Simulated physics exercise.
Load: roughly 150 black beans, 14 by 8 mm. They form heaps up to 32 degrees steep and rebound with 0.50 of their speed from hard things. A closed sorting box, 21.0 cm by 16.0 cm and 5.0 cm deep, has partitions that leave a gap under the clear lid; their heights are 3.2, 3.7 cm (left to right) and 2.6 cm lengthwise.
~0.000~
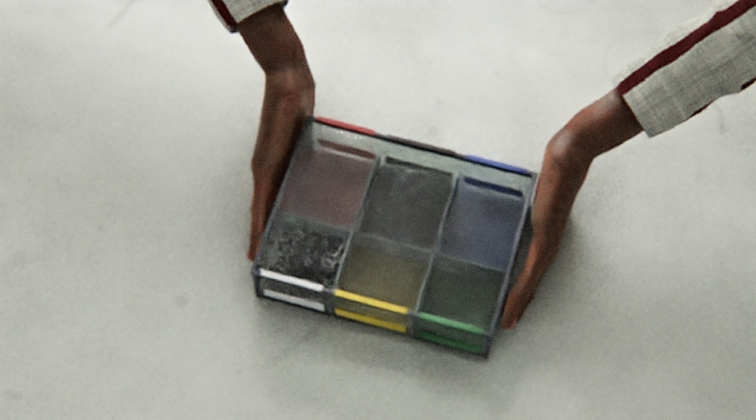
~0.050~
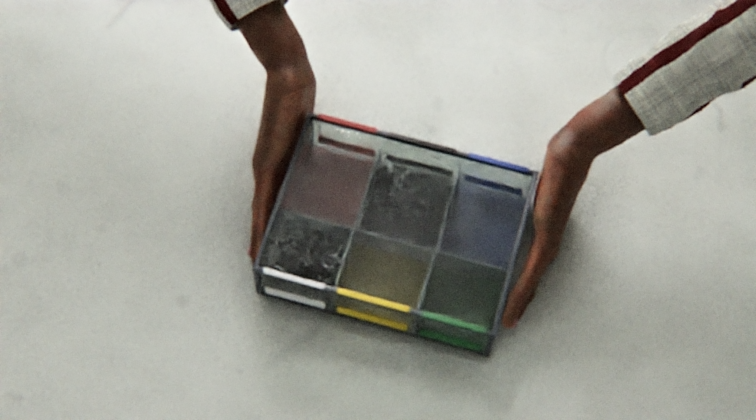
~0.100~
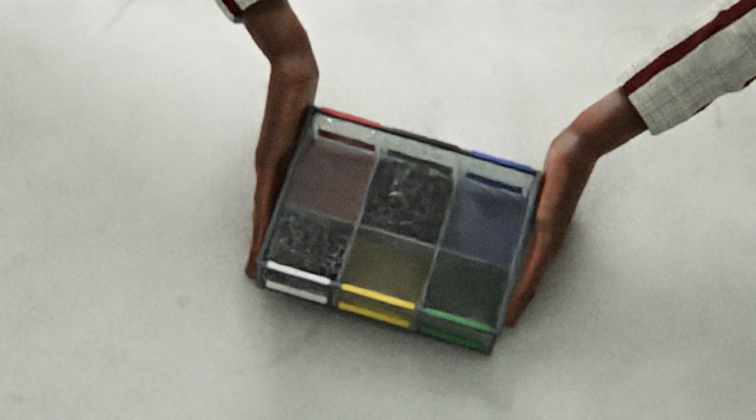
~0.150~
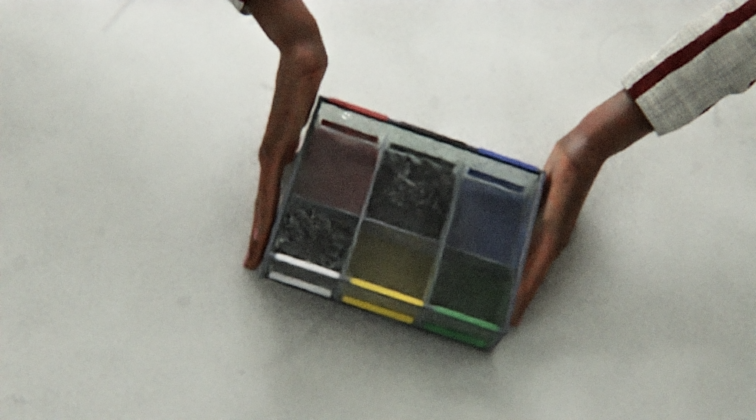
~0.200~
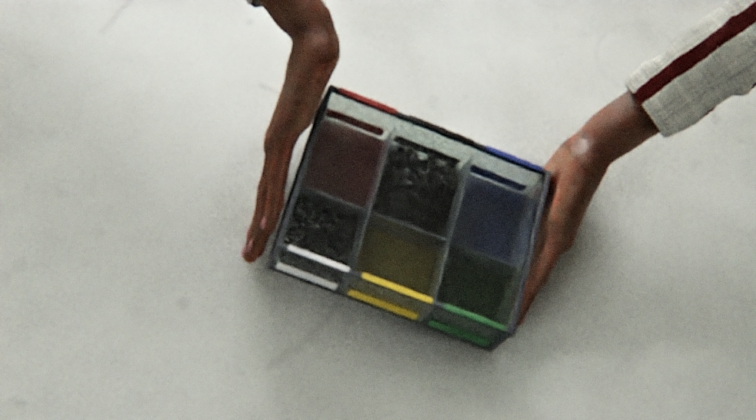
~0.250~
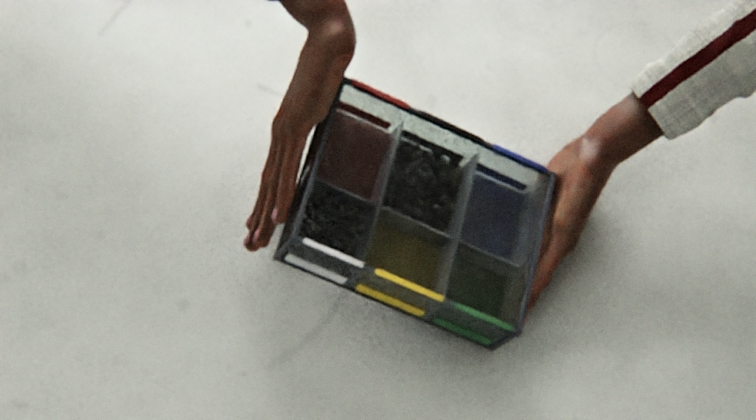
Two hands hold a clear-lidded sorting box at its left and right sides above a plain pale grey surface, seen from above. Its six compartments are edged red, black and blue at the back and white, yellow and green at the front, with black beans in the white and black ones. The hands steadily tilt the box, raising its left side and shifting it slightly right, while the view stays still.
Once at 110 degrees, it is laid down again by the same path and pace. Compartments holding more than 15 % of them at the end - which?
Red no, blue yes, green yes, yellow no, white no, black yes.
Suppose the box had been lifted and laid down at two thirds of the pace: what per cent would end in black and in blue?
Final split: Black = 45 %, blue = 25 %.
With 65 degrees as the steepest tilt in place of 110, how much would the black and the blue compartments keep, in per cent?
Result - black 60 percent; blue 0 percent.
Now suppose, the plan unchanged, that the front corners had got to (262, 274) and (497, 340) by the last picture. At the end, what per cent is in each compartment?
In per cent, the final split is red 0, blue 0, green 30, yellow 40, white 25, black 0.
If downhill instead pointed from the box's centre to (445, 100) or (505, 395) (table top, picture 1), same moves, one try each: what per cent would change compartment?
Approximately 40 percent, then 65 percent.
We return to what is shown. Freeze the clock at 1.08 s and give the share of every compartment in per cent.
Red 0, blue 10, green 5, yellow 10, white 20, black 50.
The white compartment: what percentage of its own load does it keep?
Fraction kept: Approx. 10 %.
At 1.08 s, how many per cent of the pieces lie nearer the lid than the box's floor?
70 %.
Then, at 1.08 s, tilt 109 degrees; blue 10 %, green 5 %, yellow 10 %, white 20 %, black 50 %.
After 1.63 s, tilt 48 degrees; blue 25 %, green 20 %, yellow 5 %, white 5 %, black 40 %.
Then, at 2.24 s, tilt 0 degrees; blue 25 %, green 20 %, yellow 5 %, white 5 %, black 40 %.
In the end, at 2.7 s, red 0 %, blue 25 %, green 20 %, yellow 5 %, white 5 %, black 40 %.
